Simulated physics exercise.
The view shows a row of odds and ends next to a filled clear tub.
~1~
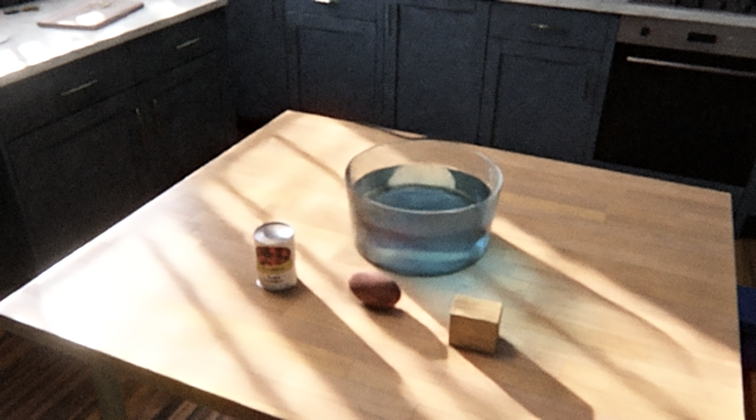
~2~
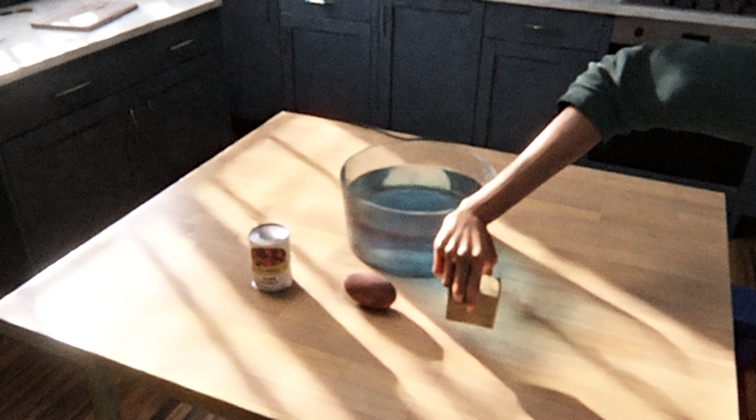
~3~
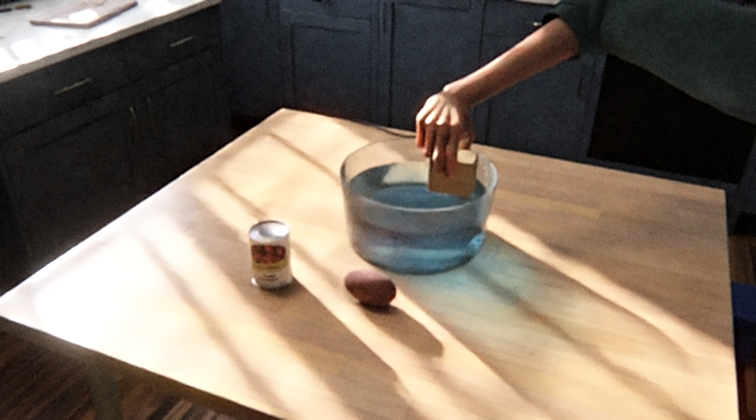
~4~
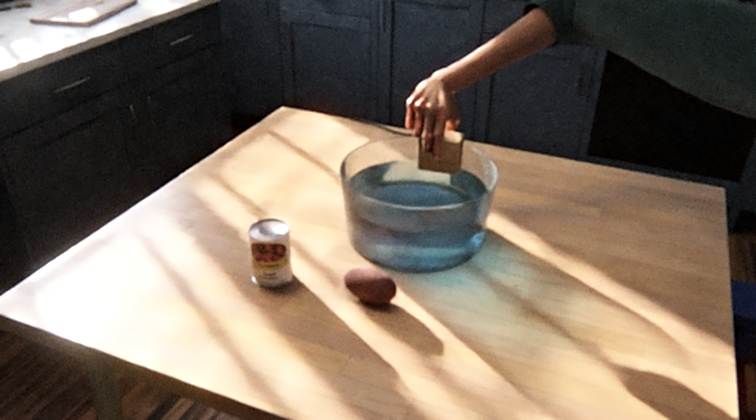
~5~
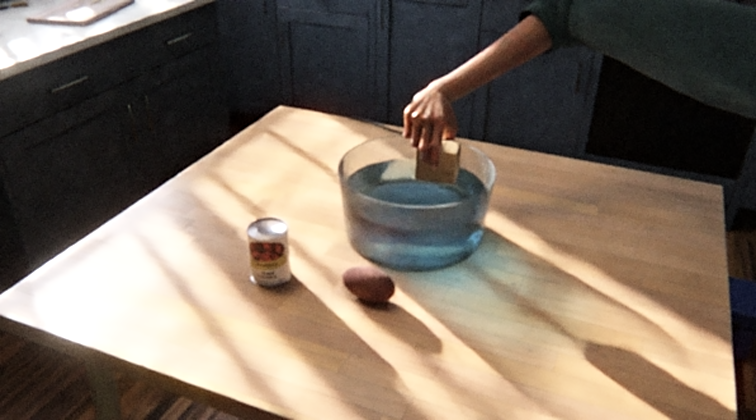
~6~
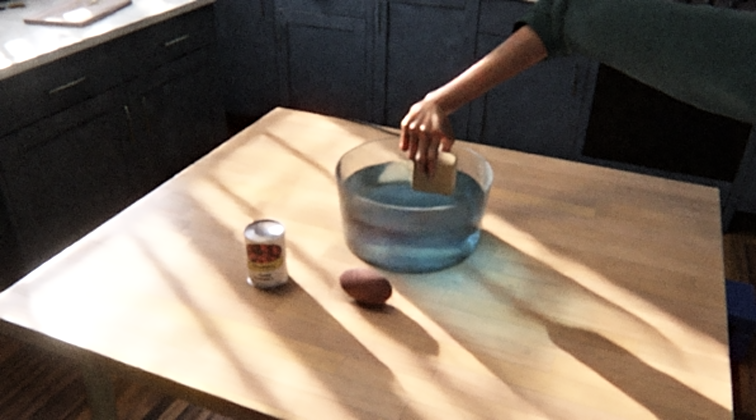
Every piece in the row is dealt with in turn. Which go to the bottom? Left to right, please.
Obs. - left heads down; middle heads down; right is buoyant.
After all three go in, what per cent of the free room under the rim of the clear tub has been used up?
Estimate: Roughly 22 %.
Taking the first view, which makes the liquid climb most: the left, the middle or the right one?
It is the leftmost piece.
Soon after, the wooden block floats.
Later, the potato goes to the bottom.
In the end, the tin of food goes to the bottom; afloat, wooden block.
